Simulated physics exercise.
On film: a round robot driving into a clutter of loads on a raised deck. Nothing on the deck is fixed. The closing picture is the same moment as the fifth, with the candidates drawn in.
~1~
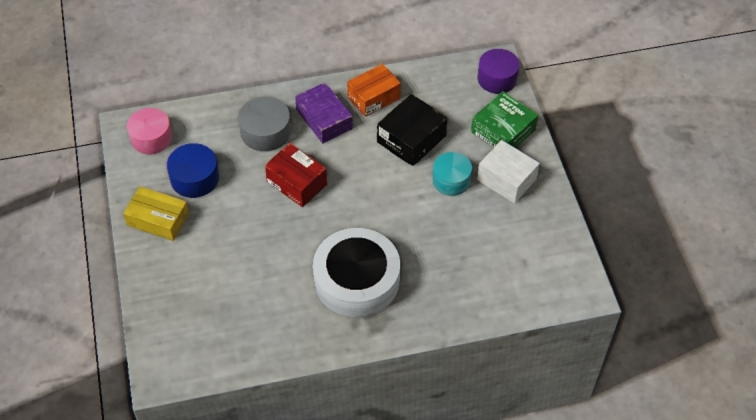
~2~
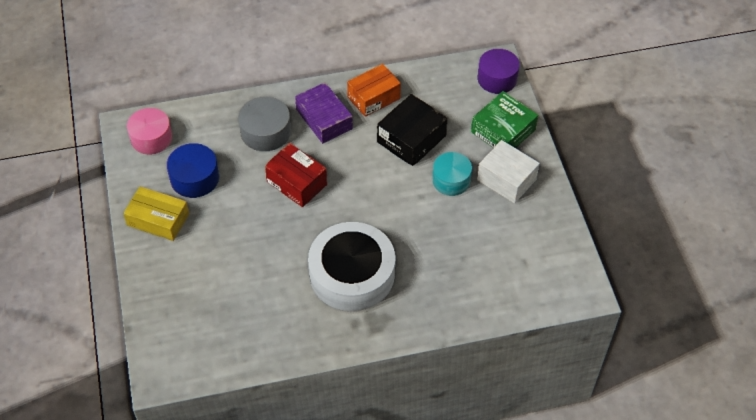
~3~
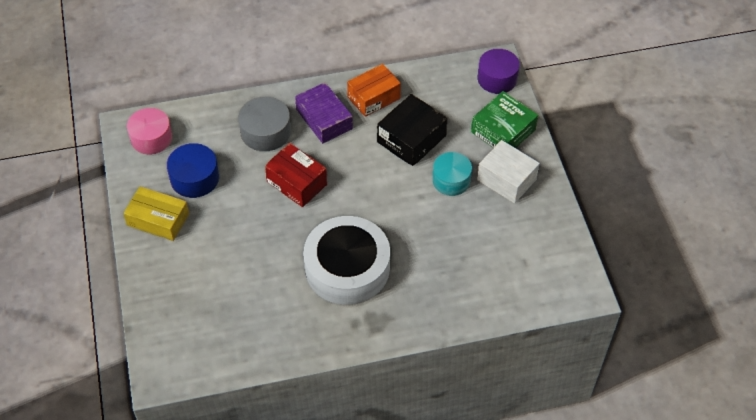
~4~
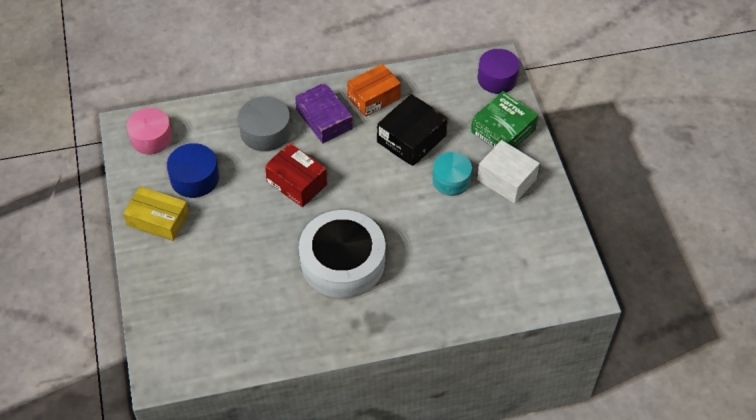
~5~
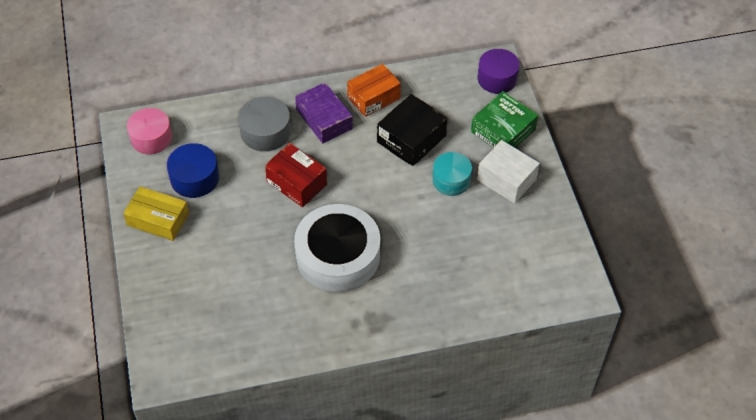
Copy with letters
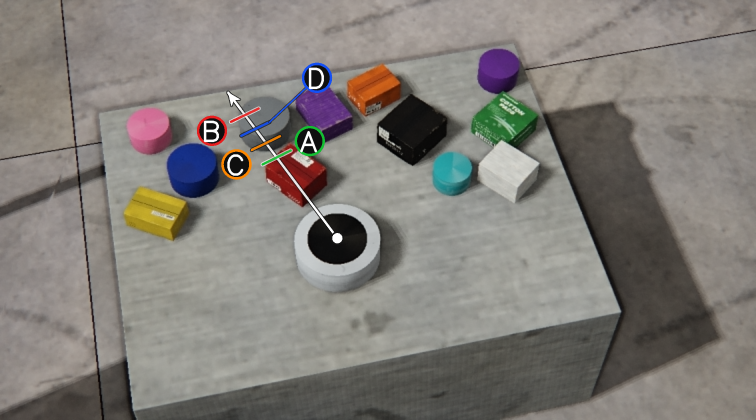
On a raised grey deck scattered with colourful boxes and round canisters, a white robot with a black top crept slowly up and slightly left toward the red parcel, while everything else stayed still.
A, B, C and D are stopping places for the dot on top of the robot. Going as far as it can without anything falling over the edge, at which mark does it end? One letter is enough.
It can go as far as A.
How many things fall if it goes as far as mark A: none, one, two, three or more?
The count is none.
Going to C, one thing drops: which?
It is the grey canister.
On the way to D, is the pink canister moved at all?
No.
On the marked copy, A at (277, 157); B at (245, 115); C at (266, 143); D at (255, 129); the arrow from (337, 238) to (228, 92); the white dot at (337, 238).
Taking A. A third of the way, robot (315, 217); red parcel (292, 167); purple canister (498, 71).
Two thirds of the way, robot (293, 187); grey canister (256, 106); red parcel (274, 140).
When it is over, robot (278, 167); grey canister (247, 86); red parcel (261, 120); nothing has fallen.
As for the rest, B drops the red parcel and grey canister; C drops the grey canister; D drops the grey canister.
